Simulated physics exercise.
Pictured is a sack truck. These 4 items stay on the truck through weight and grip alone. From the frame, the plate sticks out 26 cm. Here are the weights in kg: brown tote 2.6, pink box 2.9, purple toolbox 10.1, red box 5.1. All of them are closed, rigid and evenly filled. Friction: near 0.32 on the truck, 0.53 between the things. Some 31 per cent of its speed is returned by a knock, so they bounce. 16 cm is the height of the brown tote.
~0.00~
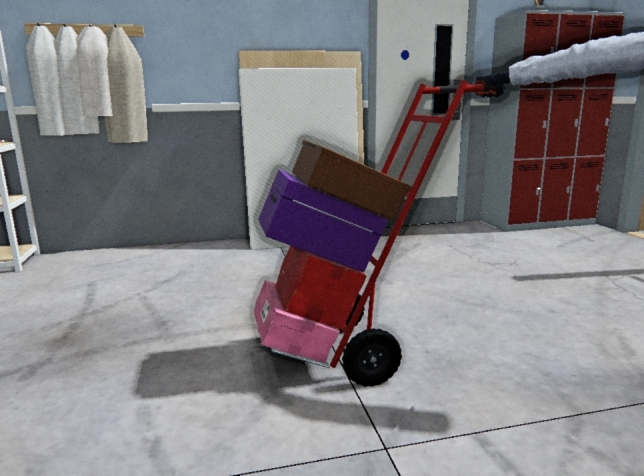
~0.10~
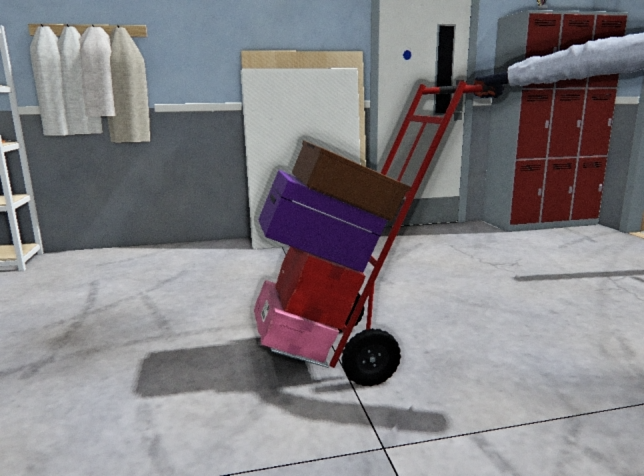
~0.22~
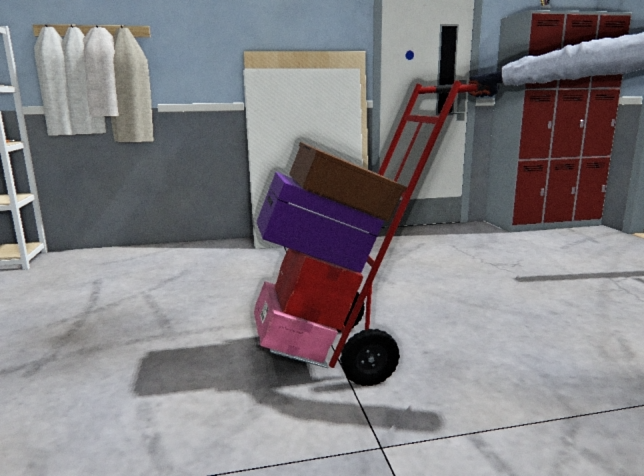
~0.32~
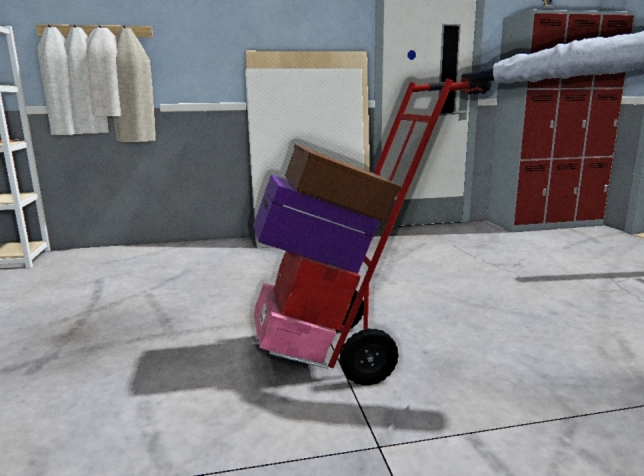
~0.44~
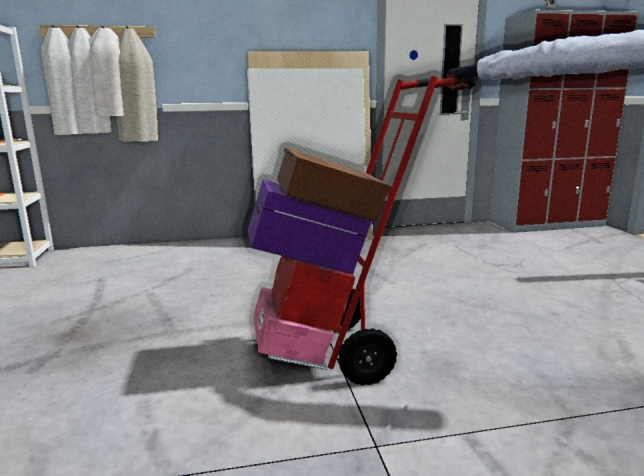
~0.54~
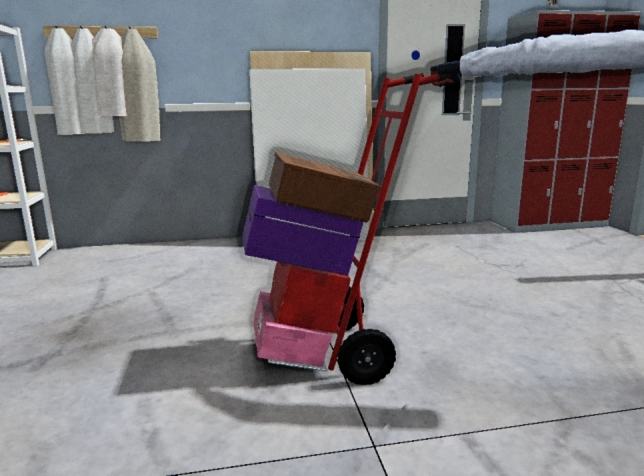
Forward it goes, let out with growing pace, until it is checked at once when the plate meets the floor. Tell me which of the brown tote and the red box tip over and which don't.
In the end the brown tote will tip; the red box will tip.
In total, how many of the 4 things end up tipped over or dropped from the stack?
My answer is 3.
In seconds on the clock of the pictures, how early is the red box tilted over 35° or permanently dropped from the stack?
Time: Approximately 1.7 s.
Around 1.34 s, truck upright; brown tote tipped 12° against what carries it near (240, 206); red box tipped 12° against what carries it near (281, 299); purple toolbox tipped 12° against what carries it.
Around 1.84 s, truck upright; brown tote and purple toolbox now dropped from the stack; red box tipped 52° against what carries it near (255, 294); pink box tipped 9° against what carries it.
Around 2.04 s, truck upright; red box on its side near (232, 312).
Around 2.34 s, truck upright; red box now dropped from the stack; pink box shifted 2 cm.
Finally (3.0 s), dropped from the stack and tipped over, brown tote, purple toolbox and red box; pink box still in place (within 10 cm). Final places as that camera would see them, red box near (189, 346).
